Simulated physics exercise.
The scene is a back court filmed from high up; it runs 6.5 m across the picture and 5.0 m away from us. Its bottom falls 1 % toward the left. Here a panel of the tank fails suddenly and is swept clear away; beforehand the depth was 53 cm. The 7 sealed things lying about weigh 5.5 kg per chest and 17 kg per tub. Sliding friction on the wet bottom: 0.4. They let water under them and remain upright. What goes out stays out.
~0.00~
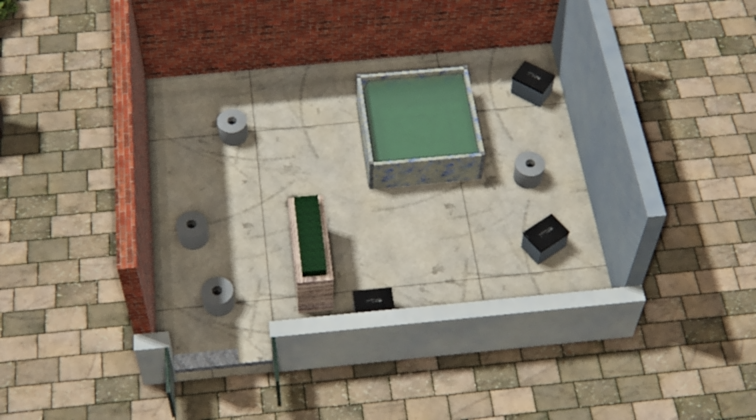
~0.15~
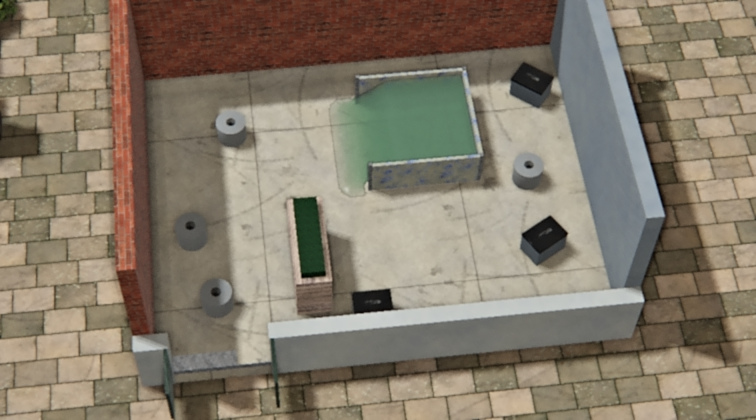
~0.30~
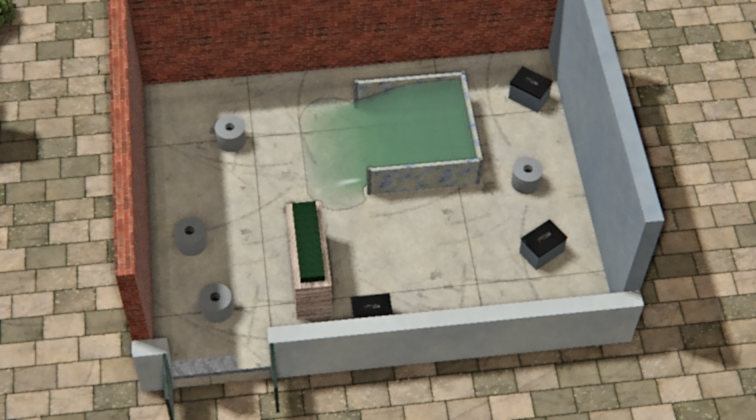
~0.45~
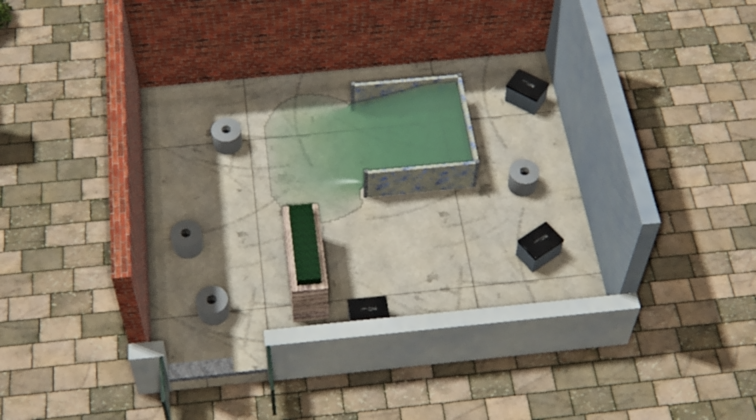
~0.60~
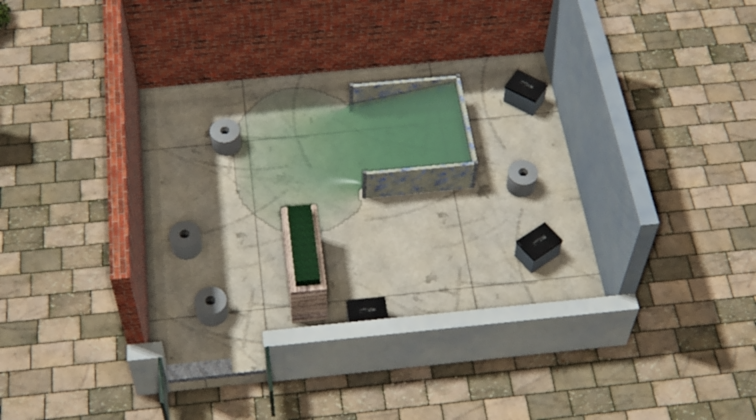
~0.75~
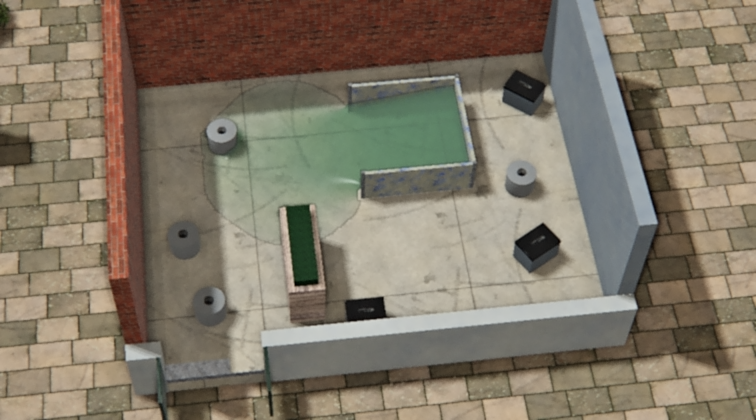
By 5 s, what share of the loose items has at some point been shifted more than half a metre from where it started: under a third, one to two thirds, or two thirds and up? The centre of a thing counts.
A minority short of a third gets shifted.
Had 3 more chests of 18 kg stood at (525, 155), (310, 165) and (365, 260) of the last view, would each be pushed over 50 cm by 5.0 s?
Order as given: Stays inside it, goes farther, stays inside it.
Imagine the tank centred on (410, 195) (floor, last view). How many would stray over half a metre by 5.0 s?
Result: 3 of them.
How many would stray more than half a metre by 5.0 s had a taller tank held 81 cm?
Under that setup the answer is 3.
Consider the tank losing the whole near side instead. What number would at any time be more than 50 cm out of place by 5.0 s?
3.
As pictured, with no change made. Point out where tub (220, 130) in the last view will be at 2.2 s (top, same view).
Roughly at (156, 106).
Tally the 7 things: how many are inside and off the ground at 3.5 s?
Total: 1.
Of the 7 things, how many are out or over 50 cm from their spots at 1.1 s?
0 in all.
After 1.1 s 0 of 7 are over 50 cm from their spots; 0 afloat.
After 2.2 s 1 of 7 are over 50 cm from their spots; 2 afloat.
After 3.5 s 1 of 7 are over 50 cm from their spots; 1 afloat.
After 5.0 s 1 of 7 are over 50 cm from their spots, and 2 have been at some point; 0 afloat.
